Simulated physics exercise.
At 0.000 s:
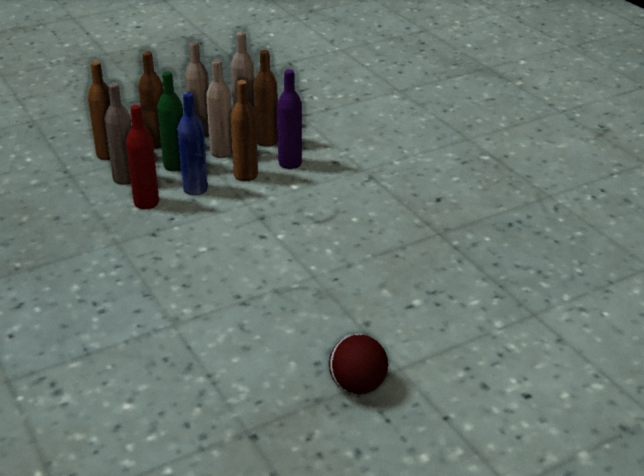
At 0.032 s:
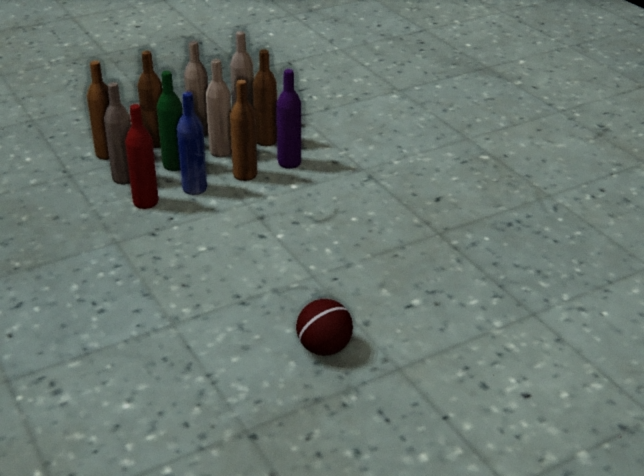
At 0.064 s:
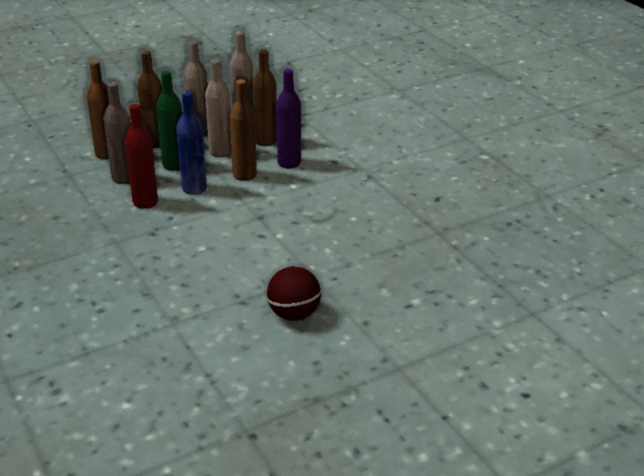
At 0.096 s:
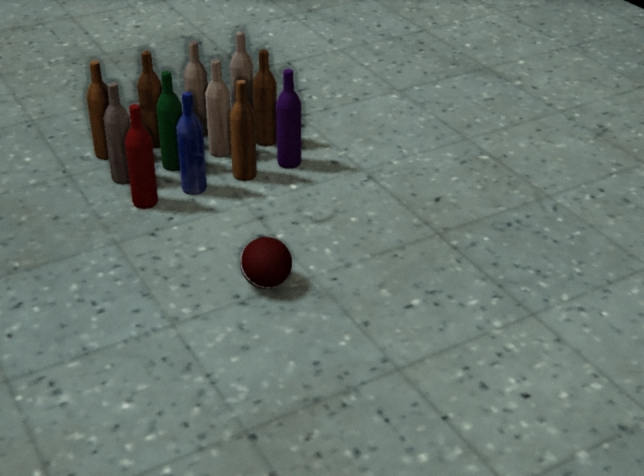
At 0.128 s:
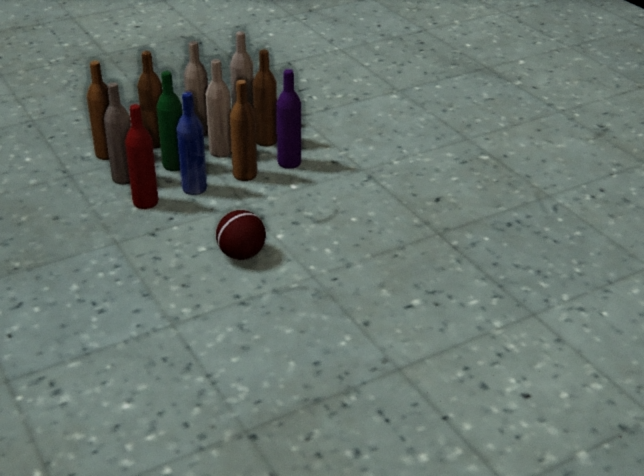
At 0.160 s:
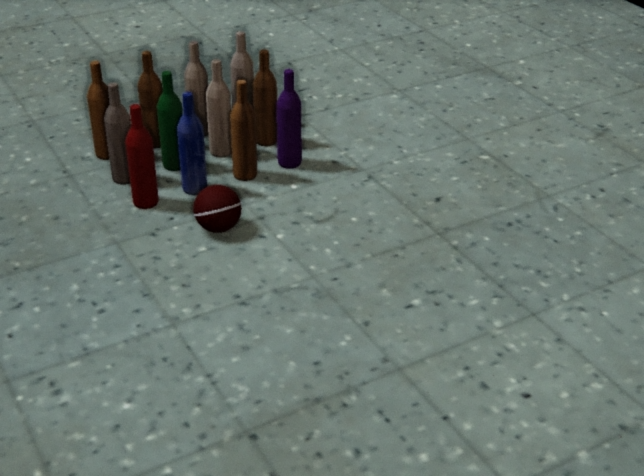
A group of coloured bottle-shaped skittles standing on a speckled tiled floor while a dark red ball rolls closer to them.
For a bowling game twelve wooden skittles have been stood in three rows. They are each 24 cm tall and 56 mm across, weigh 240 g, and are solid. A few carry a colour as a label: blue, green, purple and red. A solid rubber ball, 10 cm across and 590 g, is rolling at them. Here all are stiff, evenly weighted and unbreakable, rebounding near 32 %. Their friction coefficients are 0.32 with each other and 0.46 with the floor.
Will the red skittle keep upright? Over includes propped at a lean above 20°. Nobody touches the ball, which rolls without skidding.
Yes.
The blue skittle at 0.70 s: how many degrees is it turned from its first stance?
Some 90 degrees.
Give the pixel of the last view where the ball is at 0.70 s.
(71, 88) or so.
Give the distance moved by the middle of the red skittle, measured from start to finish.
It ends some 0 cm from where it began.
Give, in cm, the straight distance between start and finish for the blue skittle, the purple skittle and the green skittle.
The blue one ends 30 cm from its start, the purple one 0 cm and the green one 50 cm.
By 0.34 s, ball still moving; 2 of the 12 skittles over; red skittle unmoved; blue skittle tilted 22°.
By 0.70 s, ball still moving; 6 of the 12 skittles over; red skittle unmoved; blue skittle lying flat.
When it is over (1.6 s), ball rolling away; 6 of the 12 skittles over; red skittle unmoved; green skittle lying flat; blue skittle lying flat. In pixels of the last frame, middles, red skittle near (141, 156), green skittle near (180, 71).
